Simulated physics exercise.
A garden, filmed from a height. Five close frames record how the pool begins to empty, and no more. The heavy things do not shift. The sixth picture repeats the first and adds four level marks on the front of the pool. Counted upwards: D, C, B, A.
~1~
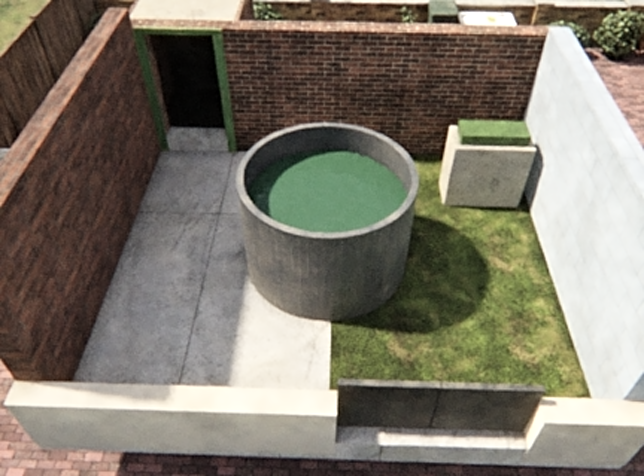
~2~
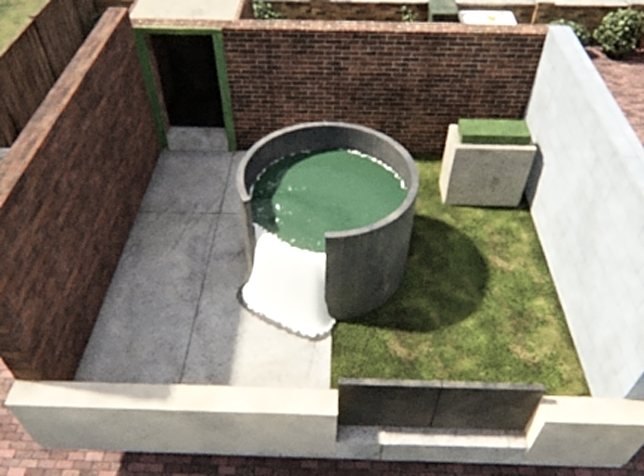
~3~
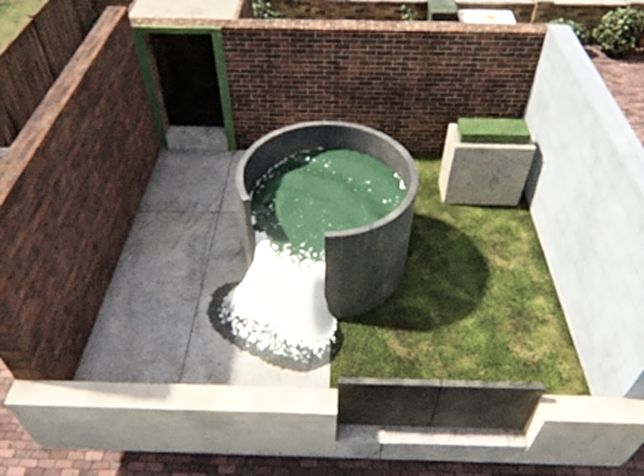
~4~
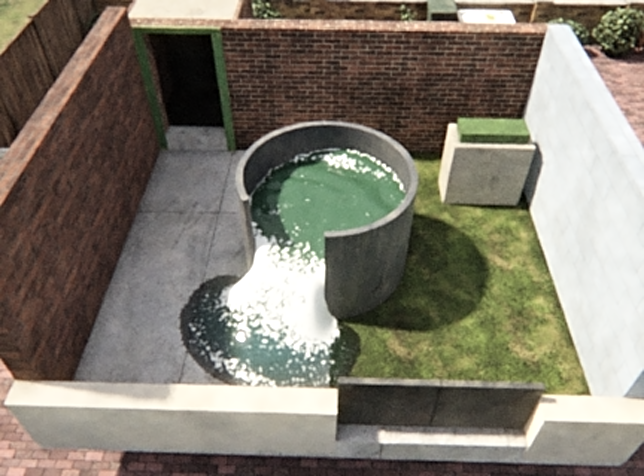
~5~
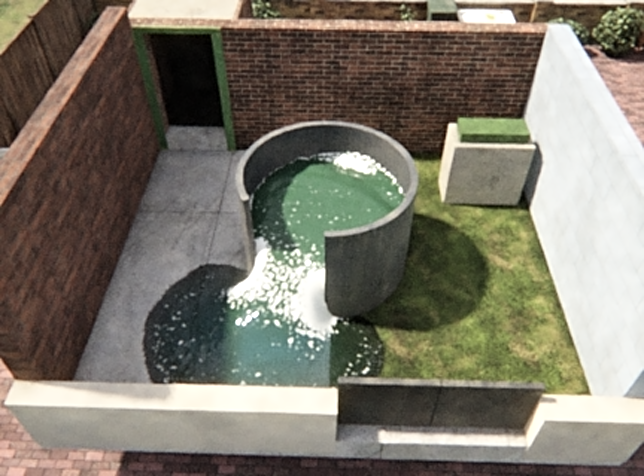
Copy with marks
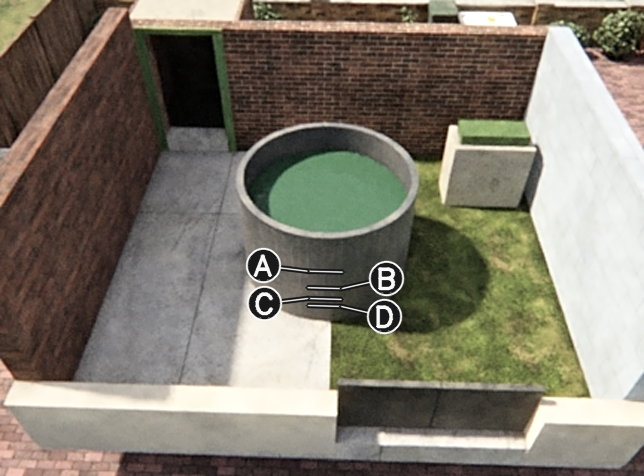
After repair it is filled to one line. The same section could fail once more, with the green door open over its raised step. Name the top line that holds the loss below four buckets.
Mark A.
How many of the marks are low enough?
All four.
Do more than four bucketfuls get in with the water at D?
No, not at all.
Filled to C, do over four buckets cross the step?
No, not at all.
On the marked copy, A at (324, 271); B at (324, 288); C at (324, 298); D at (324, 305); from the bottom up D, C, B, A.
For mark A, a bucket or two gets in.
For mark B, nothing gets over.
For mark C, nothing gets over.
For mark D, nothing gets over.
